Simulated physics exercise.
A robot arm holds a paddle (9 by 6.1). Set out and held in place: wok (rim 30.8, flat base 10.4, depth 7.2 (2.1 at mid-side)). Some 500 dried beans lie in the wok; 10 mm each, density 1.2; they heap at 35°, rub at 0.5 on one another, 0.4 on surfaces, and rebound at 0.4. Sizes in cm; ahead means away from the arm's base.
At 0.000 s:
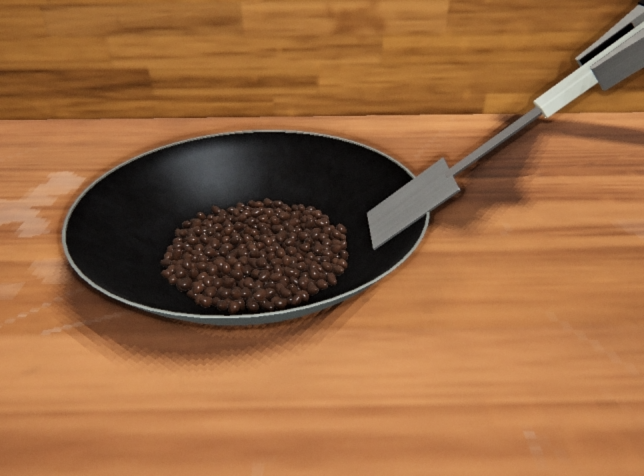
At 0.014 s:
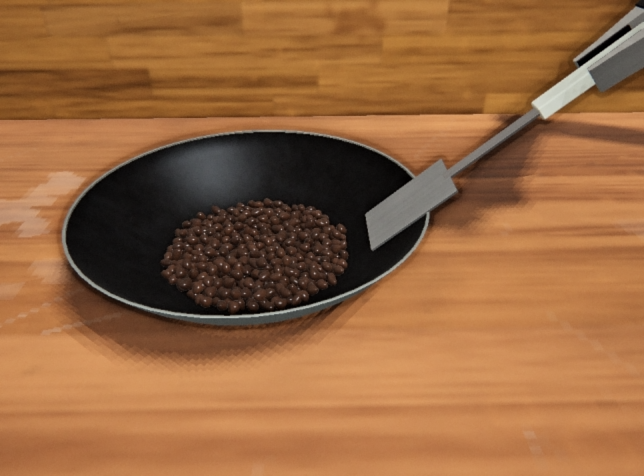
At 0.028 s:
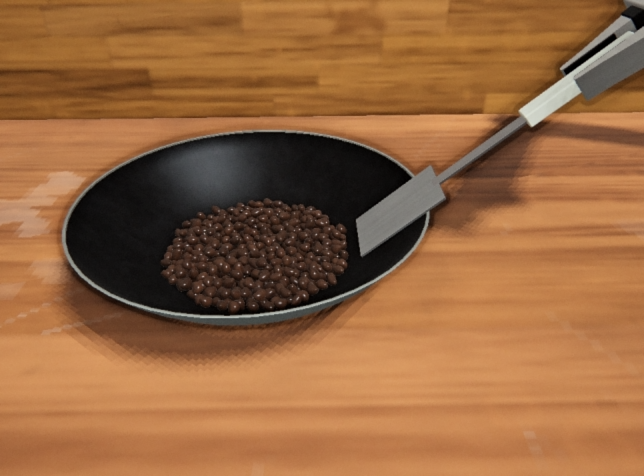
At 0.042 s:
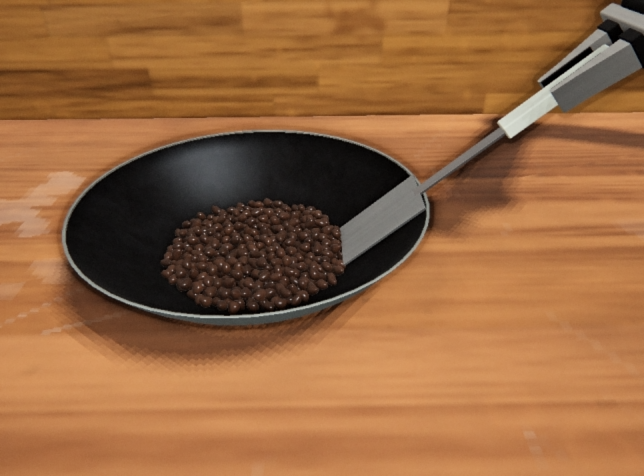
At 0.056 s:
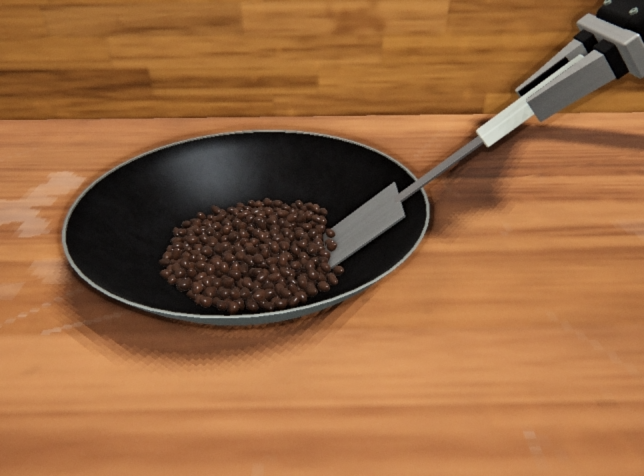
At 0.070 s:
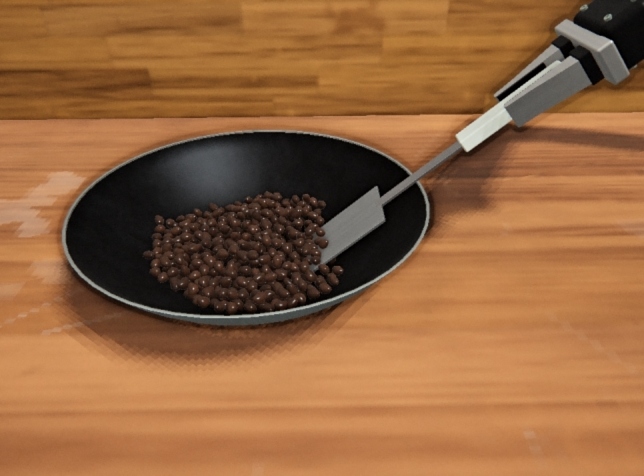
A black wok with a pale rim sits left of centre on a light brown wooden surface, seen from above at an angle, with a wood-panelled backdrop behind. Glossy dark brown beans lie heaped inside, while a grey paddle held by a black and grey robot arm slants in from the upper right. The paddle slides down and left into the beans, nudging the heap slightly leftward, while the camera stays still.
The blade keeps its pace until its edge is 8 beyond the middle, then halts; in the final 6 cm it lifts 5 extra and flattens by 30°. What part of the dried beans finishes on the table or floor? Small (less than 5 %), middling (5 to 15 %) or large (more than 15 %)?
A middling share, 5 to 15 %, ends on the table or floor.
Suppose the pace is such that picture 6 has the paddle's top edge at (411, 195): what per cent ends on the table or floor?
About 0 per cent.
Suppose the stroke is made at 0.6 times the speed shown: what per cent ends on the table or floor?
Some 0 per cent.
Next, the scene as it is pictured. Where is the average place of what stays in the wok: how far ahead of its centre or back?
About 4.5 cm ahead.
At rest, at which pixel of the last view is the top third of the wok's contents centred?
Around (160, 232).
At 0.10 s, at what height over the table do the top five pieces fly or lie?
Some 6 cm.
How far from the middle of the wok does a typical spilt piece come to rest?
Some 46 cm.
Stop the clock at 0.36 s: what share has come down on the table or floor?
Roughly 2 per cent.
By 0.10 s, sloping 41°, highest piece 6 above the table; 496 in the wok.
By 0.14 s, sloping 33°, highest piece 9 above the table; 495 in the wok, 1 on the blade or in flight.
By 0.36 s, sloping 11°, highest piece 14 above the table; 451 in the wok, 5 on the table or floor, 40 on the blade or in flight.
By 1.41 s, sloping 11°, highest piece 6 above the table; 451 in the wok, 45 on the table or floor.
Final count, 451 in the wok, 45 on the table or floor. That is 9 % on the table or floor.
